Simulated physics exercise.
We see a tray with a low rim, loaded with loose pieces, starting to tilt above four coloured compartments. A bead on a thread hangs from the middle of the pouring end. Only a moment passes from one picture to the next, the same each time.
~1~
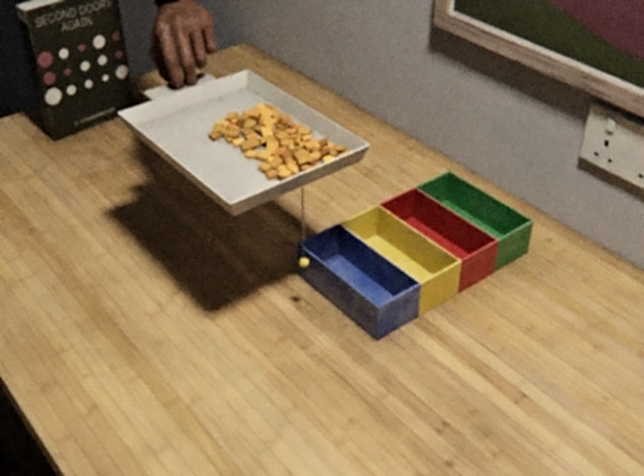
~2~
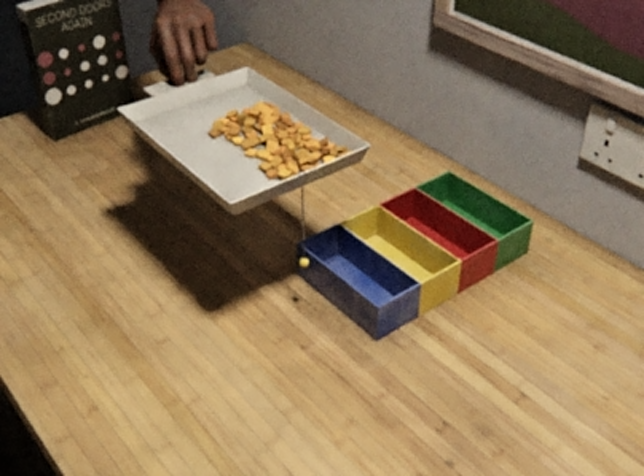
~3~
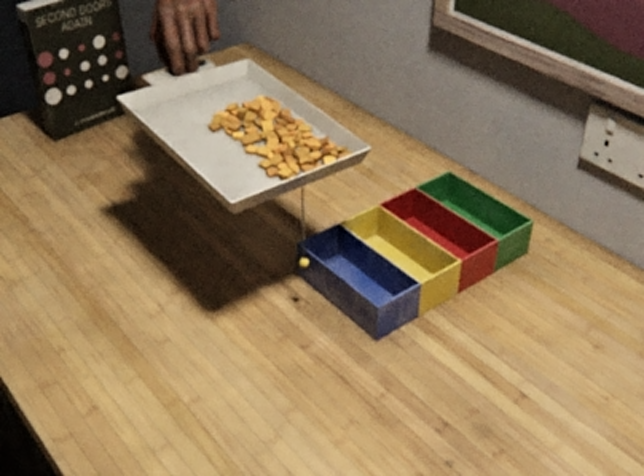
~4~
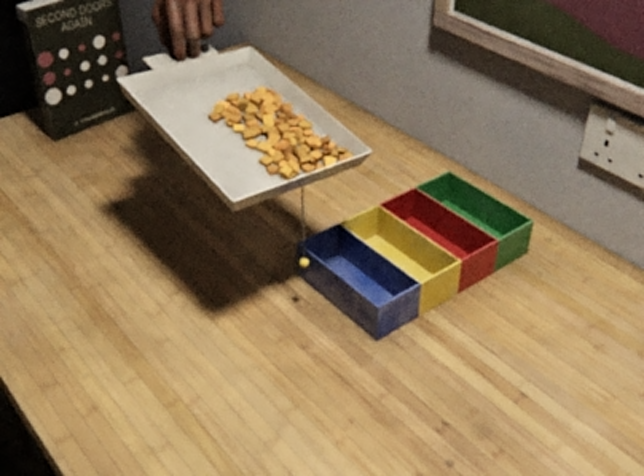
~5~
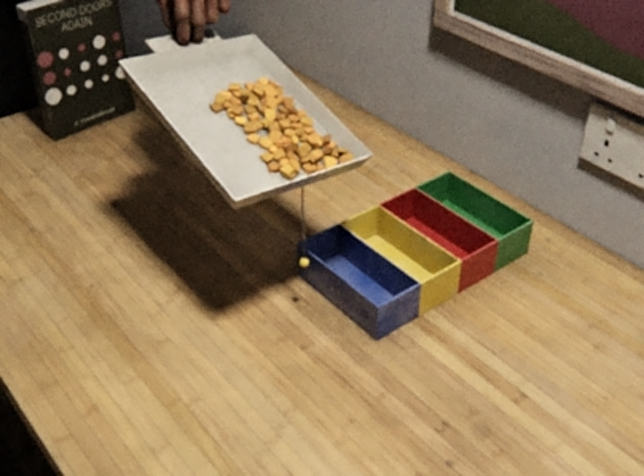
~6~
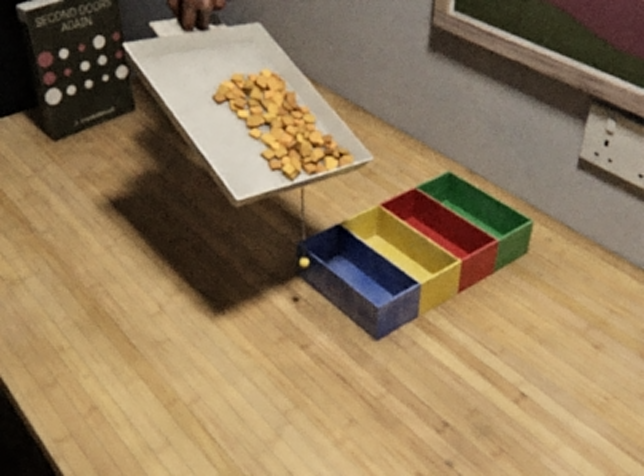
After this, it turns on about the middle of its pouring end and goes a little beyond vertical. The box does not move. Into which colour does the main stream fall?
Fullest: The blue cell.
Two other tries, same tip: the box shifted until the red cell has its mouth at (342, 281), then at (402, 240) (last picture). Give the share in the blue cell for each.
About 0 and 10 per cent.
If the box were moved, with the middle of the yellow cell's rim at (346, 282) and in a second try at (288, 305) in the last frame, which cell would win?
The first try: The red cell. The second: The cell in green.
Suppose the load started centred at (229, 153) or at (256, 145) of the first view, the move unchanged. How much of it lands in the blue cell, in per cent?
The first gives 70 %, the second 70 %.
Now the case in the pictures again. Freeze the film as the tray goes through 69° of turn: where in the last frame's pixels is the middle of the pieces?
Near (339, 158).
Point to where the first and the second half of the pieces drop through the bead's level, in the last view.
First near (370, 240), later near (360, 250).
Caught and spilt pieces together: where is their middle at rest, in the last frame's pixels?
Around (368, 290).
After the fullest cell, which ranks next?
Second comes yellow.
Soon after the last picture, tray tipped steeply; nearly all on the tray; a stray few falling or outside the box.
A little later, tray tipped past a quarter turn; a stray few on the tray; about two thirds in the blue cell; about a quarter in the yellow cell; a small part falling or outside the box.
Later still, tray tipped past a quarter turn; most in the blue cell; about a quarter in the yellow cell; a small part falling or outside the box.
At rest, tray tipped past a quarter turn; most in the blue cell; about a quarter in the yellow cell; none in the red cell; none in the green cell; a small part outside the box.
